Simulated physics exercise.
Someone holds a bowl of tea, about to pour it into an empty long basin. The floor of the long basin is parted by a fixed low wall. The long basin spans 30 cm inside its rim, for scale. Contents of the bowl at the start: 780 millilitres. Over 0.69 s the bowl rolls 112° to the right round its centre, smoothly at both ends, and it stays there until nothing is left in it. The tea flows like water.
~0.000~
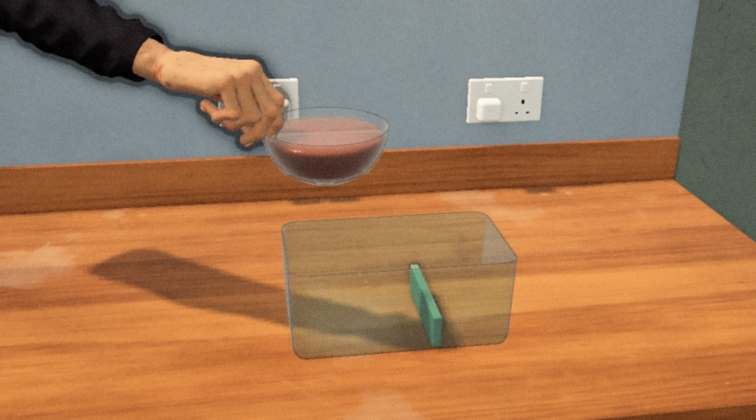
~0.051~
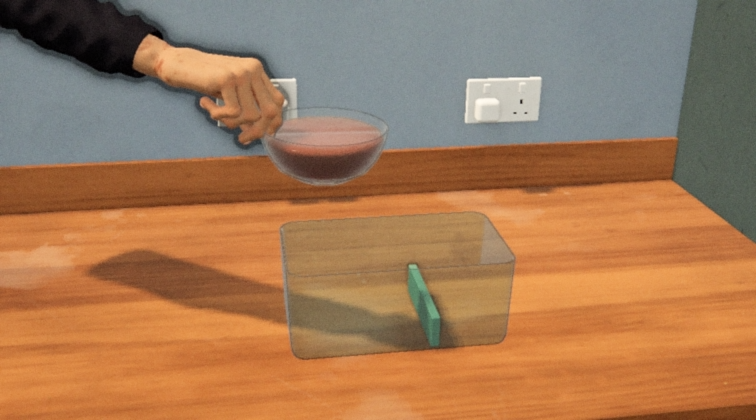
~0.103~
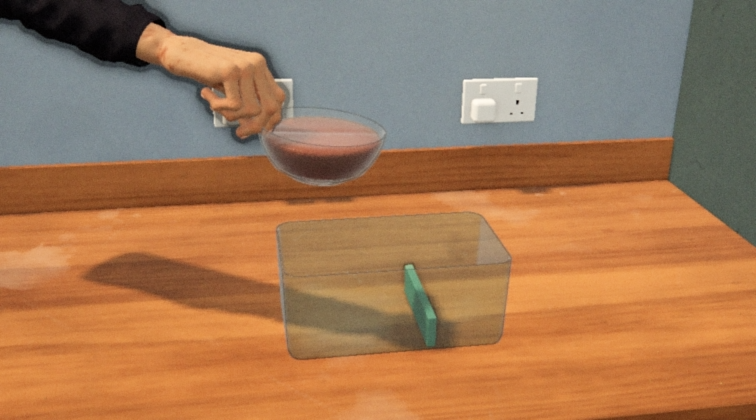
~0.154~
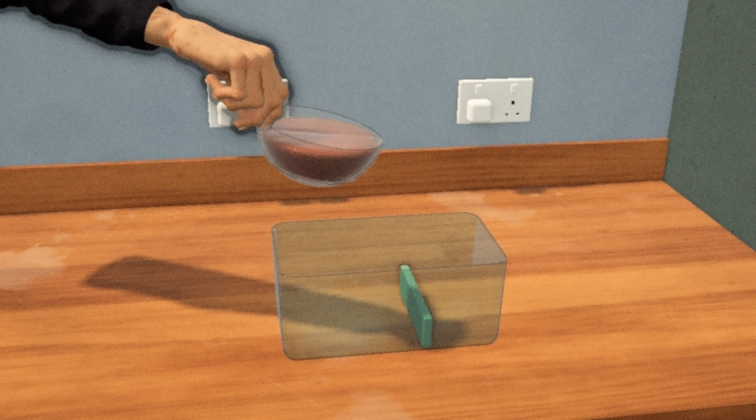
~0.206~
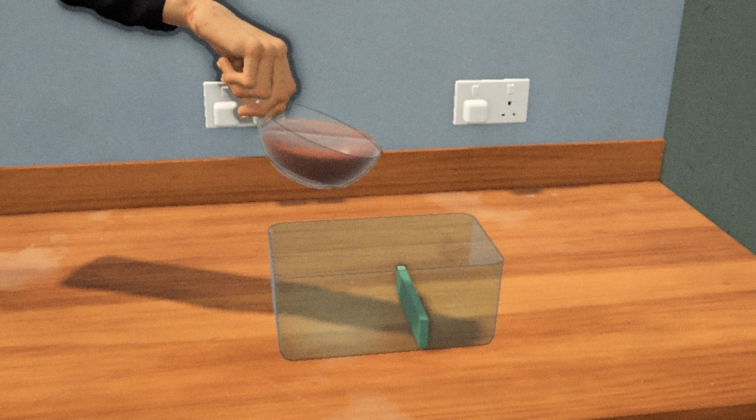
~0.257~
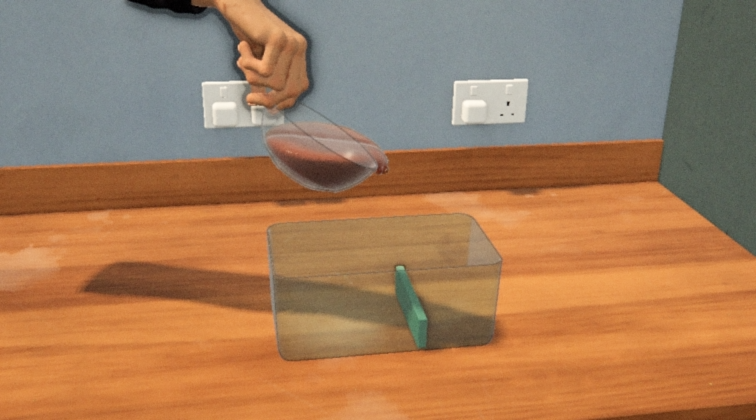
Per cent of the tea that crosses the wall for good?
38 per cent.
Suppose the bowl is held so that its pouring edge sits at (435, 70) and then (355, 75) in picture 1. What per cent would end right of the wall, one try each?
The first try gives around 70 percent, the second around 15 percent.
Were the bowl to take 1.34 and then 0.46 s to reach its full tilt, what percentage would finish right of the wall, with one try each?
The first try gives around 65 percent, the second around 25 percent.
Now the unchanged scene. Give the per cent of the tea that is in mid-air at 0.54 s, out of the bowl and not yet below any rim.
At that moment, about 26 percent.
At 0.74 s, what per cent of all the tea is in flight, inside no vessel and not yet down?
Near 8 percent.
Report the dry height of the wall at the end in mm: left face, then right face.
The left side gives some 30 mm, the right side some 26 mm.
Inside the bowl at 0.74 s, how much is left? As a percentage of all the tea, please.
Close to 0 in a hundred.
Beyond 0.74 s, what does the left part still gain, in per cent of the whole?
About 4 percent.
After 0.54 s the tilt is 99° and 5 per cent is still to pour, 27 is left of the wall and 42 right of it.
After 0.74 s the tilt is 112° and 0 per cent is still to pour, 54 is left of the wall and 38 right of it.
After 0.96 s the tilt is 112° and 0 per cent is still to pour, 58 is left of the wall and 38 right of it.
After 1.19 s the tilt is 112° and 0 per cent is still to pour, 59 is left of the wall and 38 right of it.
In the end 59 per cent lies left of the wall, 38 right of it and 3 outside.
